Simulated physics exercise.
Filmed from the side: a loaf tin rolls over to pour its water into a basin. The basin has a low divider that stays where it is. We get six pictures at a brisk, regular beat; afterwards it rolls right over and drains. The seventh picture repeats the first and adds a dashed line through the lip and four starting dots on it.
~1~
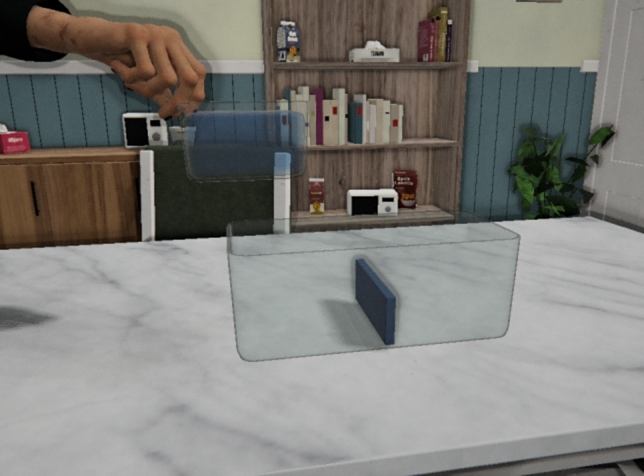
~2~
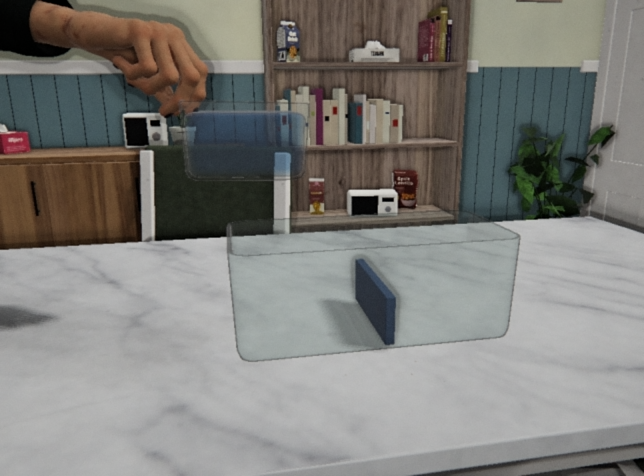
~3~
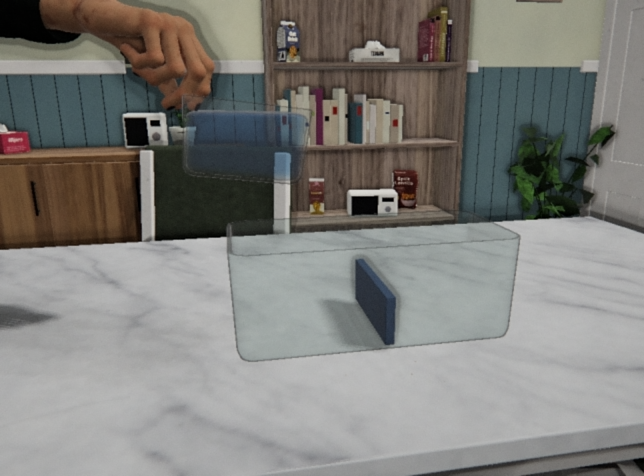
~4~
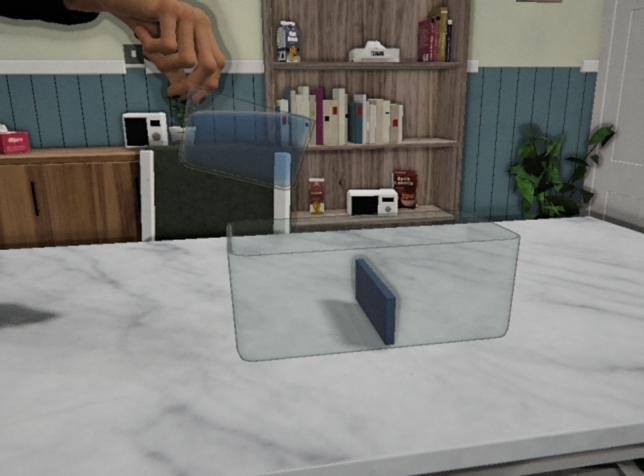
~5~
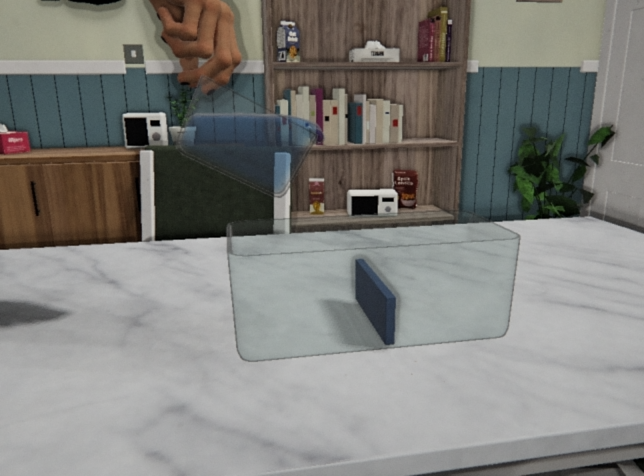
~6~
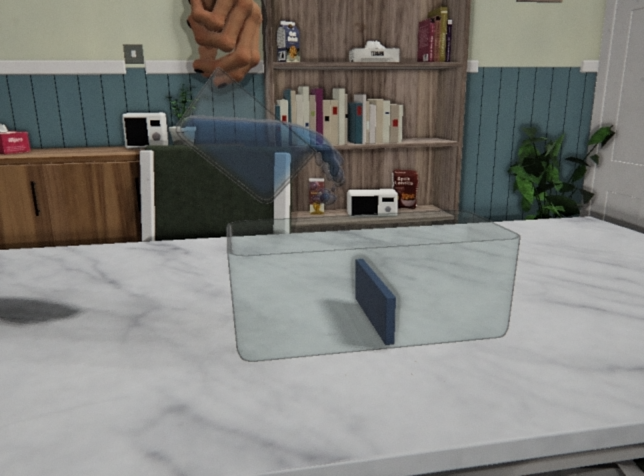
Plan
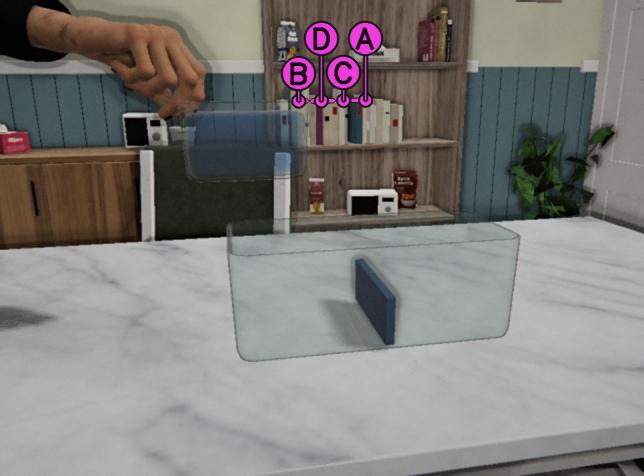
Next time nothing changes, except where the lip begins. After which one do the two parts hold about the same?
D.
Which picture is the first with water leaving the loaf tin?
Picture 5.
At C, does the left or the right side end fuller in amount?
The right side.
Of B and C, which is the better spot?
That would be C.
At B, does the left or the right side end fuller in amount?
More ends on the left.
On the marked copy, A at (365, 100); B at (298, 101); C at (343, 100); D at (321, 100).
If A is chosen, about 16 % ends left of the wall and 83 % right of it.
If B is chosen, about 82 % ends left of the wall and 16 % right of it.
If C is chosen, about 26 % ends left of the wall and 74 % right of it.
If D is chosen, about 44 % ends left of the wall and 56 % right of it.
